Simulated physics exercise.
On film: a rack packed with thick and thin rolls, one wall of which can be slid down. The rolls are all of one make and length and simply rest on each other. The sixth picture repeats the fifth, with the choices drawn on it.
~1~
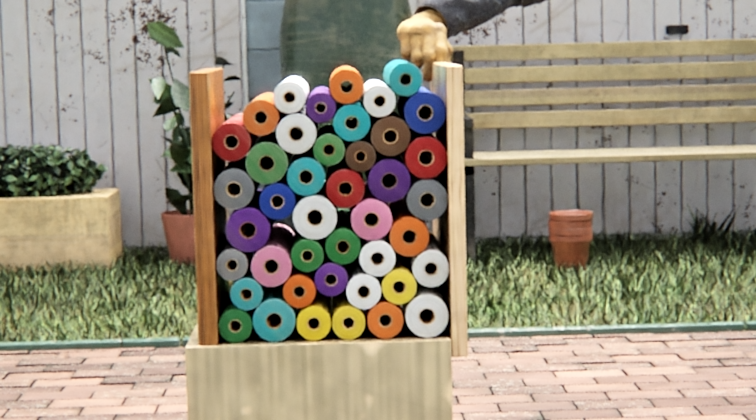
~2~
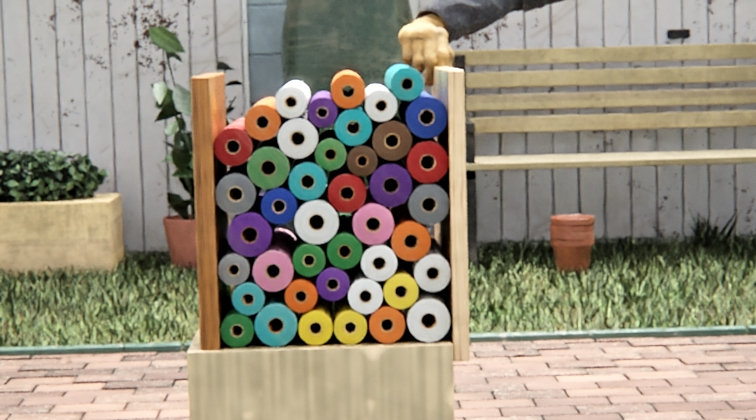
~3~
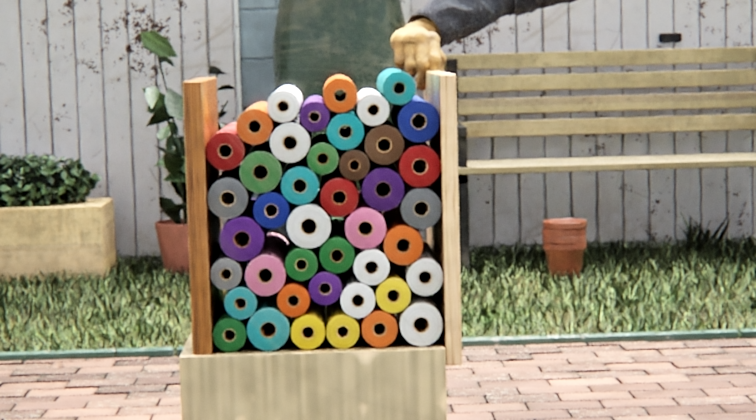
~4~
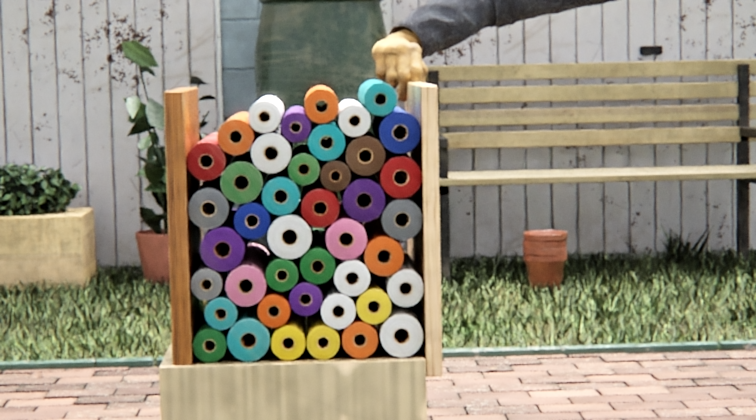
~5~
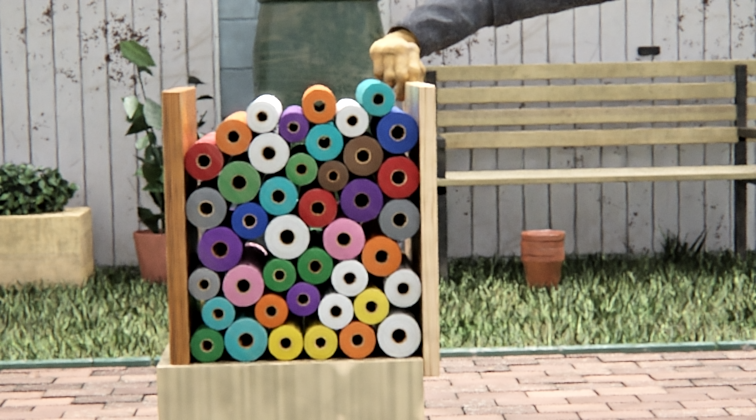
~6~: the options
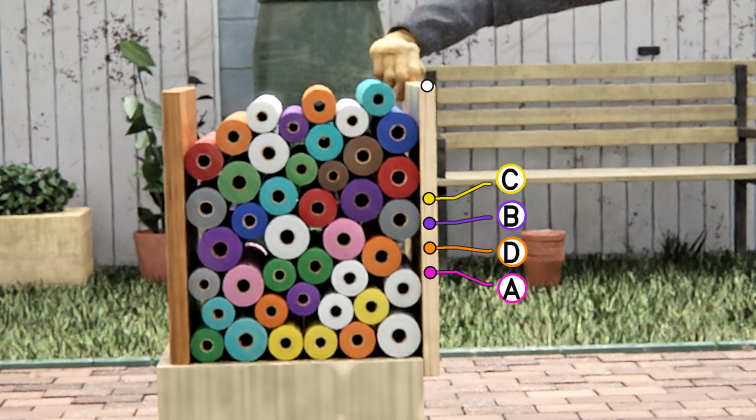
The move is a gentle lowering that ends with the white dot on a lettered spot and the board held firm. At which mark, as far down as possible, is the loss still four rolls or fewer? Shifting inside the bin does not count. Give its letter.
It can be let down to C.
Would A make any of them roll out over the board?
Yes, at A.
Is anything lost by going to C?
Yes, at C.
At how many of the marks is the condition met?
One of them.
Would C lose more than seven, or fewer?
At C, fewer than seven.
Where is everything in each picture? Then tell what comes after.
In the first frame, a white roll (431, 269); a grey roll (232, 265); a white roll (315, 217).
In the second frame, a white roll (316, 222); a grey roll (236, 194).
In the third frame, a green roll (261, 172); an orange roll (255, 126).
In the fourth frame, a white roll (265, 117); side board (422, 218).
In the fifth frame, a green roll (207, 345); a white roll (399, 336); a white roll (403, 288).
On the marked copy, A at (430, 272); B at (429, 223); C at (429, 199); D at (430, 248); the white dot at (427, 86).
Following C. Soon after the start, top of the board (420, 139).
Later, top of the board (421, 197).
In the end, top of the board (421, 198), two out over the board.
As for the rest, A more than four out over the board; B more than four out over the board; D more than four out over the board.
